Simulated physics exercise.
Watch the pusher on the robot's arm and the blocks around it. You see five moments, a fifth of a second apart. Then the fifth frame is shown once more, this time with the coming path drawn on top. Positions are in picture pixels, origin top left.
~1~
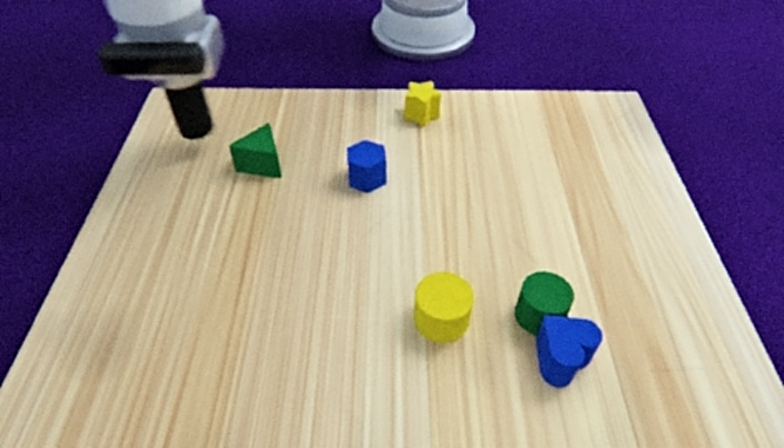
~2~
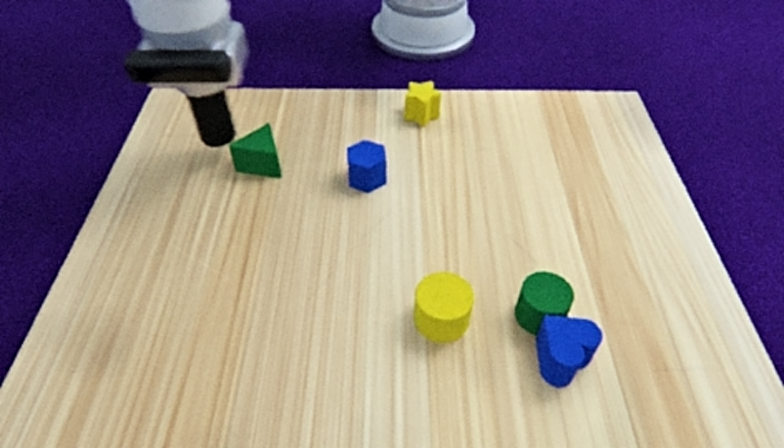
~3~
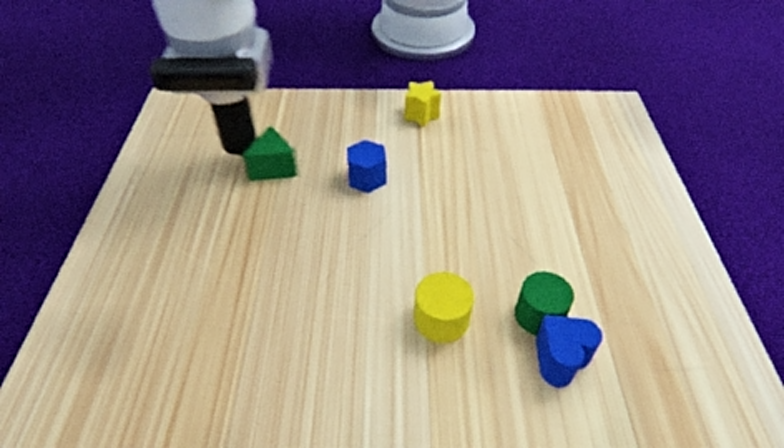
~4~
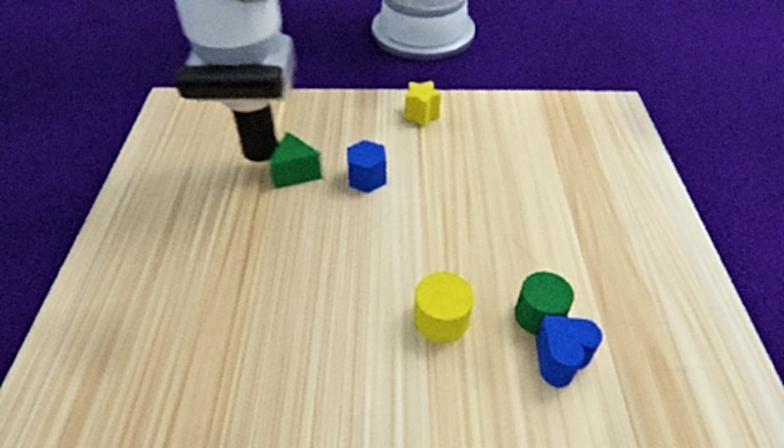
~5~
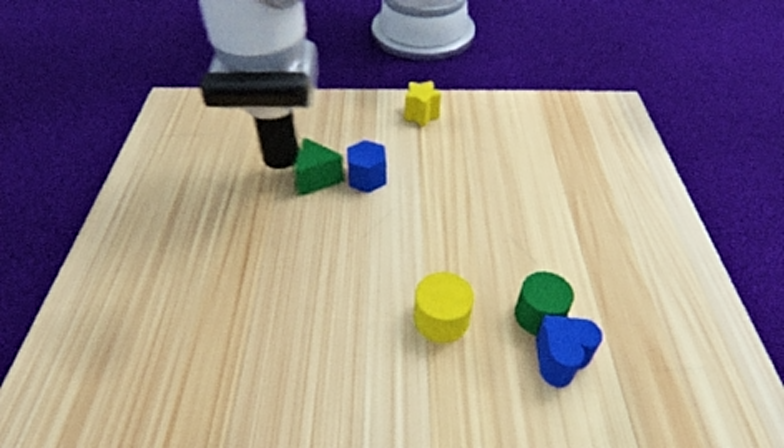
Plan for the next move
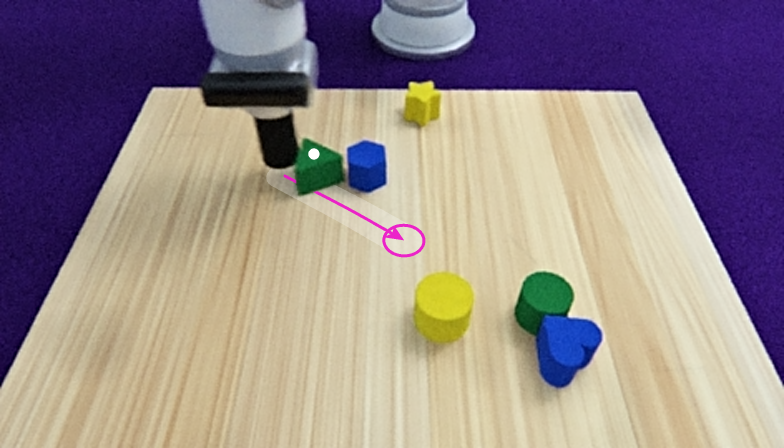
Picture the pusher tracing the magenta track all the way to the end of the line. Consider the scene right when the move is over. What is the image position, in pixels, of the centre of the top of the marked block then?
Most likely (410, 184).
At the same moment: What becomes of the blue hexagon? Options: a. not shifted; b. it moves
b (it moves)
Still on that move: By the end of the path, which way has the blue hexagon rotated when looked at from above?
Against the clock.
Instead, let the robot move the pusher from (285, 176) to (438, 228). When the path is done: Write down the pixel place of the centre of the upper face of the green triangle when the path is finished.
Its top middle will sit at (476, 194).
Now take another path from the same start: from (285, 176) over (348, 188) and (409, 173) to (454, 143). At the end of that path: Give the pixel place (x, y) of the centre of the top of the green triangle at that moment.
At pixel (416, 176).
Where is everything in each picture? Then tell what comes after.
In the first picture, lower end of the pusher at (197, 130), tops of blocks, green triangle at (258, 140), blue hexagon at (366, 153), yellow round block at (445, 295).
In the second picture, pusher at (219, 138), blocks as before.
In the third picture, pusher at (240, 145), green triangle at (269, 143).
In the fourth picture, pusher at (261, 152), green triangle at (292, 149).
In the fifth picture, pusher at (281, 159), green triangle at (314, 154), blue hexagon at (366, 153), yellow round block at (445, 295).
The drawn path runs from (285, 176) to (404, 240); the dot is on the green triangle.
On the path given first. One third of the way, pusher at (320, 178); green triangle at (355, 173); blue hexagon at (384, 154), turned 40° anticlockwise.
Two thirds of the way, pusher at (361, 200); green triangle at (396, 183), turned 25° anticlockwise; blue hexagon at (384, 154), turned 40° anticlockwise.
At the end, pusher at (404, 223); green triangle at (410, 184), turned 55° anticlockwise; blue hexagon at (384, 154), turned 40° anticlockwise; yellow round block not moved.
